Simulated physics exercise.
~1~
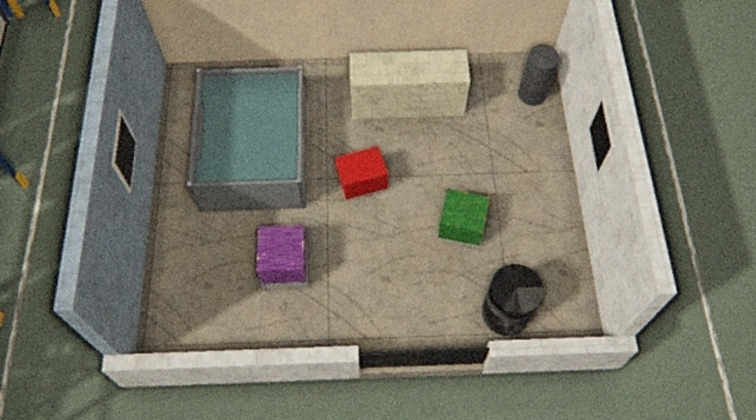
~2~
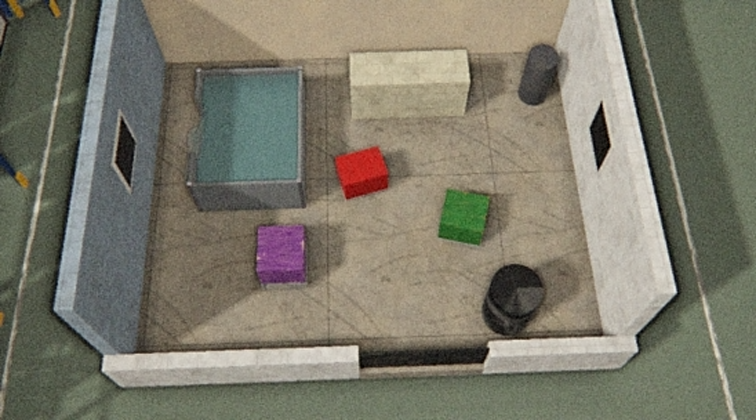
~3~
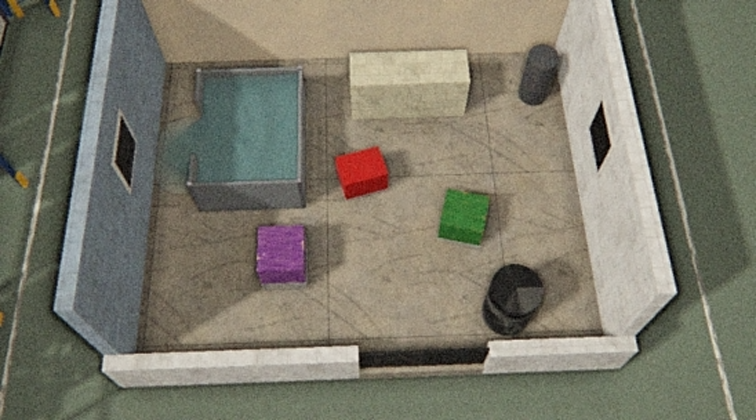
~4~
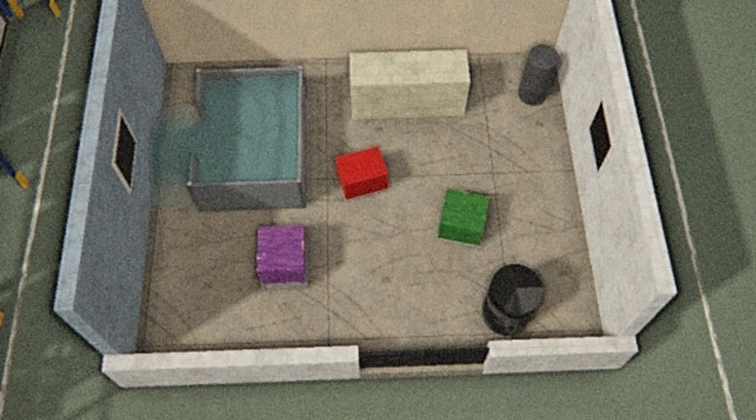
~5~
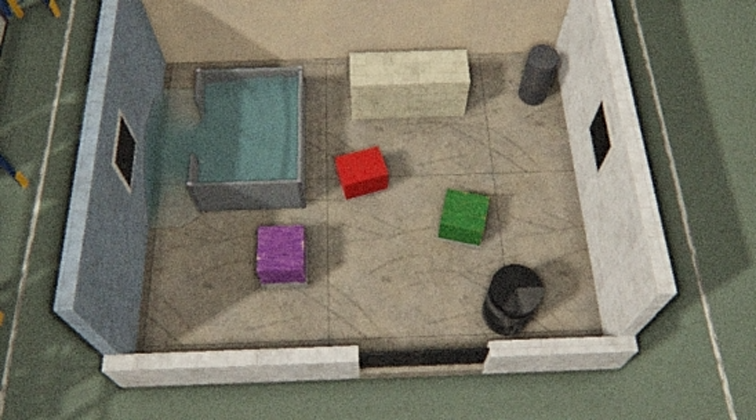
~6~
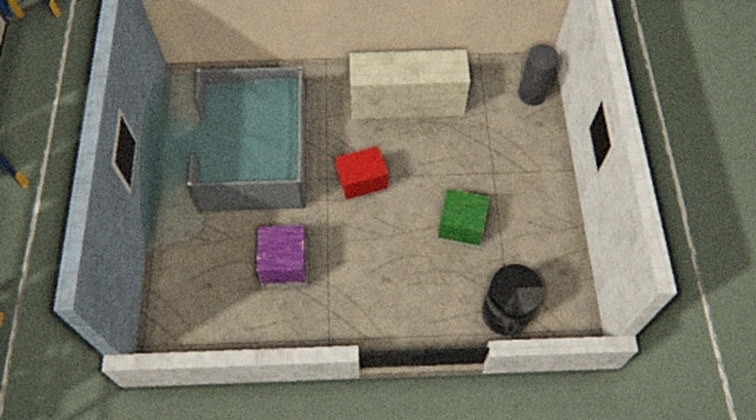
In a storage shed seen from above, the left side of a water tank tore open, and water poured through the gap and spread across the floor toward the left wall while the blocks stayed still.
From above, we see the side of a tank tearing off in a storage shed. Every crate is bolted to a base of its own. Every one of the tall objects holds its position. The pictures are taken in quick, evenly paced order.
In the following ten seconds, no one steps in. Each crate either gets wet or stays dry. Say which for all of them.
In order: The red crate will be within the water's reach. The purple crate will be out of the water's reach. The green crate will be within the water's reach.
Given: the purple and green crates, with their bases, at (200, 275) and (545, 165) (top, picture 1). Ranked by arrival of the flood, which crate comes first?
That should be the crate marked purple.
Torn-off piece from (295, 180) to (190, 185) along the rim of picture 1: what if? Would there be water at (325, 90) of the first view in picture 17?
Check at the point: Never reached.
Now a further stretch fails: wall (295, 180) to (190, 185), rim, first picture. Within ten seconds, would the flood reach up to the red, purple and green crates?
Result: Red gets overtopped, purple gets overtopped, green gets overtopped.
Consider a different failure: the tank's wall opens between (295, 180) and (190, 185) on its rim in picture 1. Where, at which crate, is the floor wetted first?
Answer: The purple one.
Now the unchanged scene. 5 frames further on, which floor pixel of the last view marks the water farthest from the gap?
About (135, 367).
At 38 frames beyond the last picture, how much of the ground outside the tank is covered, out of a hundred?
That should be about 90 %.
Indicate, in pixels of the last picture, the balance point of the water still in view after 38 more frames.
At roughly (327, 182).
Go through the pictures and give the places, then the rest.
In the first frame, still water in the tank at (248, 127).
In the second frame, the front is at a hidden place, out from the gap at (204, 146).
In the third frame, water pours out at (204, 146) and has run to (166, 132).
In the fourth frame, water pours out at (204, 146) and has run to (152, 201).
In the fifth frame, the front is at (150, 225), out from the gap at (204, 146).
In the sixth frame, water pours out at (204, 146) and has run to (147, 250).
A moment on, water covers 20 % of the floor; the red crate not reached, the purple crate not reached, the green crate not reached.
Next, water covers 35 % of the floor; the red crate not reached, the purple crate water round its plinth, the green crate not reached.
Then, water covers 55 % of the floor; the red crate water round its plinth, the purple crate water round its plinth, the green crate not reached.
Later, water covers 90 % of the floor; the red crate water round its plinth, the purple crate water round its plinth, the green crate water round its plinth.
In the end, water covers 100 % of the floor; the red crate was topped, the purple crate stayed above the water, the green crate was topped.
